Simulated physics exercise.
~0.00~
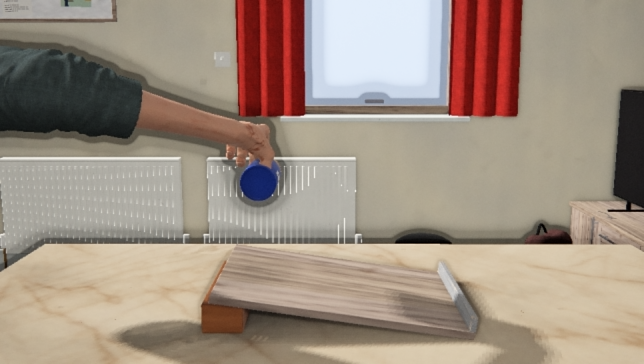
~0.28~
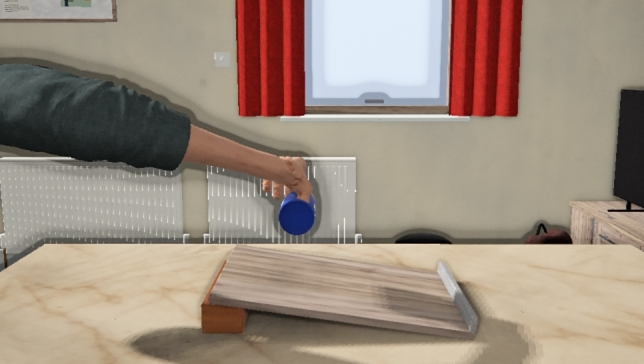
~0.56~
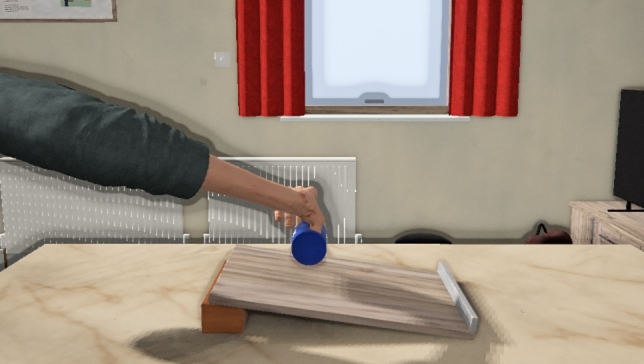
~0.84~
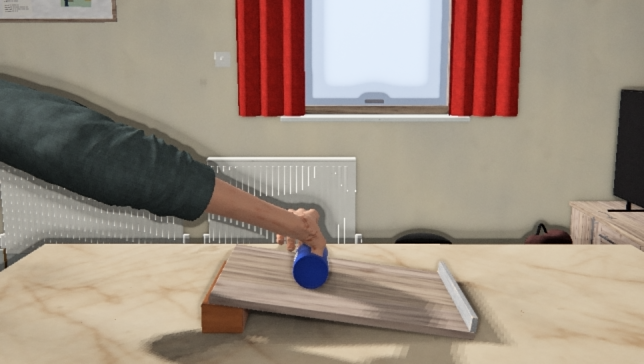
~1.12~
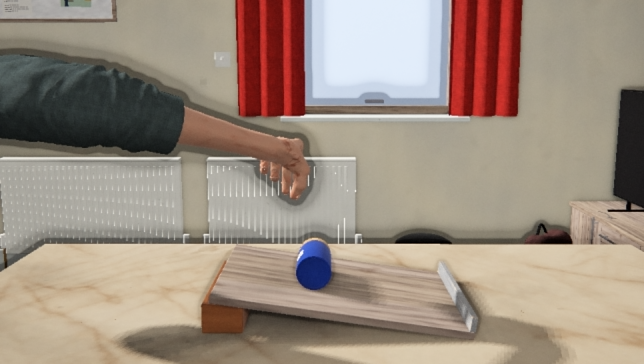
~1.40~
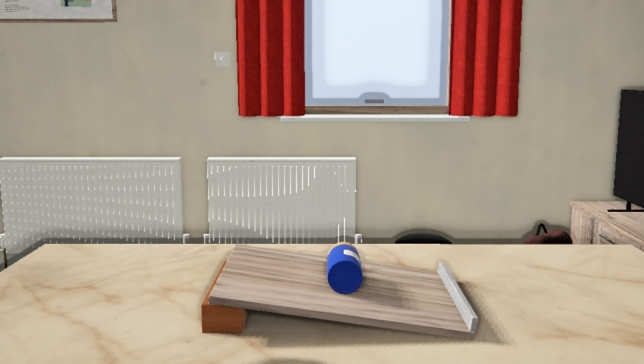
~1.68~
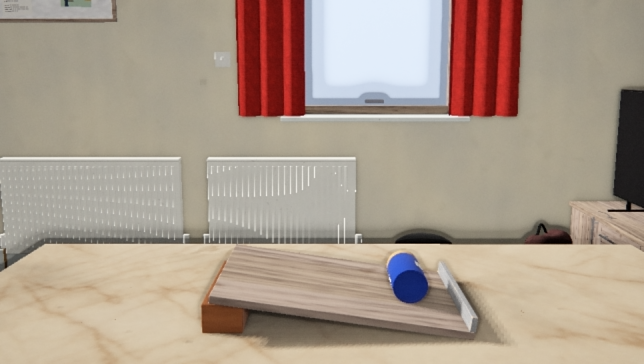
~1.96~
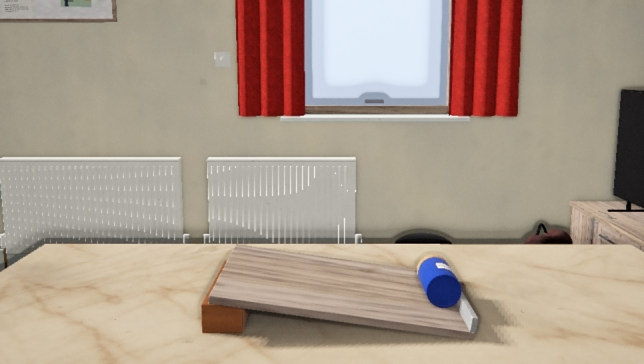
A blue jar is laid sideways on a sloping board, released, and rolls right to its raised edge.
